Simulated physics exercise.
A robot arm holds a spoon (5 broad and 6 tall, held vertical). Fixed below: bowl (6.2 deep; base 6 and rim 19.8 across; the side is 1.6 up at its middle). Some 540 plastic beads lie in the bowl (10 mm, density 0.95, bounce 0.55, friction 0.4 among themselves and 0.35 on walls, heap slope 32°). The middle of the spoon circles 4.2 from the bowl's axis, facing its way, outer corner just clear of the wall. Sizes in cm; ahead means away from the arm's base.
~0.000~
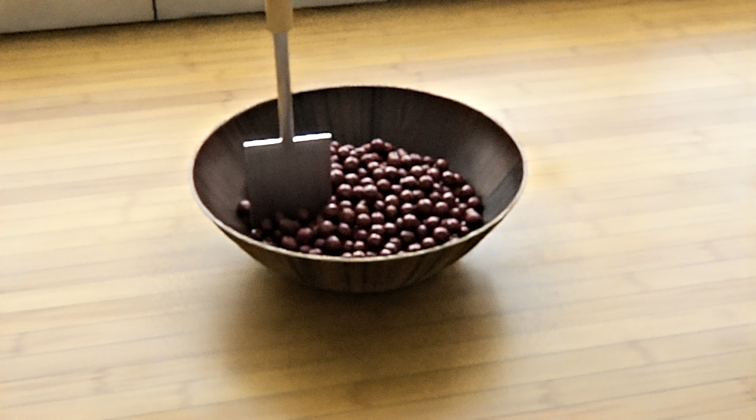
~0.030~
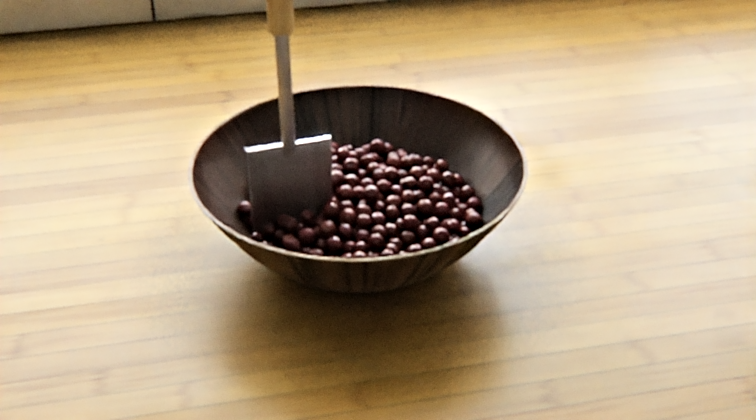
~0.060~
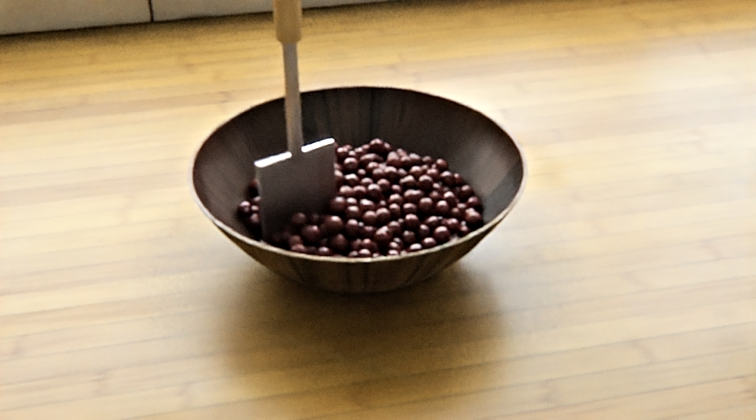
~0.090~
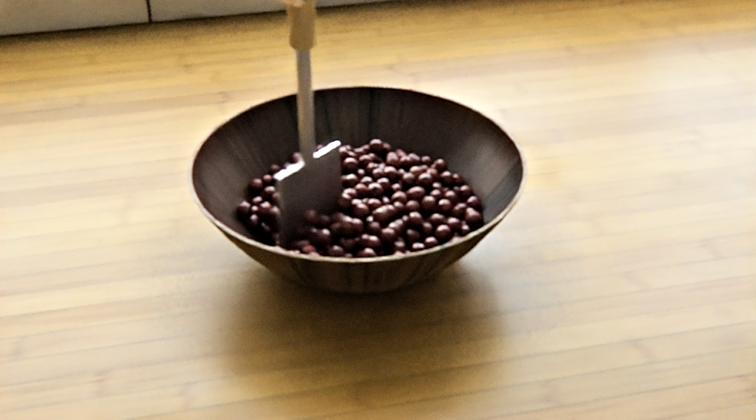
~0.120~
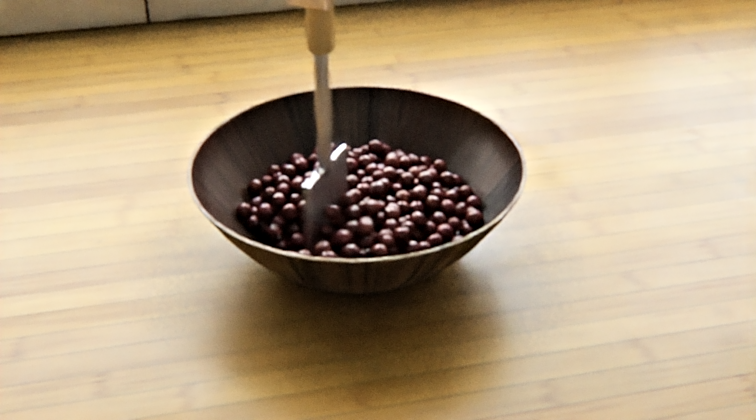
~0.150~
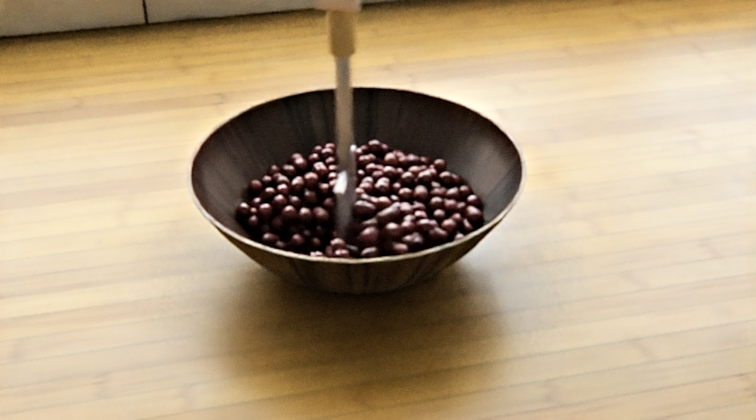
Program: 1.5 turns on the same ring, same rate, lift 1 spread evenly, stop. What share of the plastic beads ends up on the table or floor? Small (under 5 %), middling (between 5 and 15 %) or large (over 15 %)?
A middling share, between 5 and 15 %, ends on the table or floor.
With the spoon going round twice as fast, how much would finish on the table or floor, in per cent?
Then about 40 per cent.
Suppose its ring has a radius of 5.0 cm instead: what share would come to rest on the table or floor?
Then about 5 per cent.
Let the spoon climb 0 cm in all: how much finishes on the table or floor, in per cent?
About 10 per cent.
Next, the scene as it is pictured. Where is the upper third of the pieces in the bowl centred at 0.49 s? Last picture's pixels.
Near (338, 134).
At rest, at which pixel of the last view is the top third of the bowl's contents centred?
Around (399, 190).
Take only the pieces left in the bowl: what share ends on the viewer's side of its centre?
Roughly 50 per cent.
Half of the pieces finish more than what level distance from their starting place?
About 7 cm.
After 0.49 s, 254° round, highest piece 8 above the table; 517 in the bowl, 13 on the table or floor, 6 in flight or on the tool.
After 0.83 s, 77° round, highest piece 8 above the table; 499 in the bowl, 35 on the table or floor, 2 in flight or on the tool.
After 1.20 s, 180° round, highest piece 6 above the table; 496 in the bowl, 40 on the table or floor.
After 1.90 s, 180° round, highest piece 6 above the table; 496 in the bowl, 40 on the table or floor.
In the end, 496 in the bowl, 40 on the table or floor. That is 7 % on the table or floor.
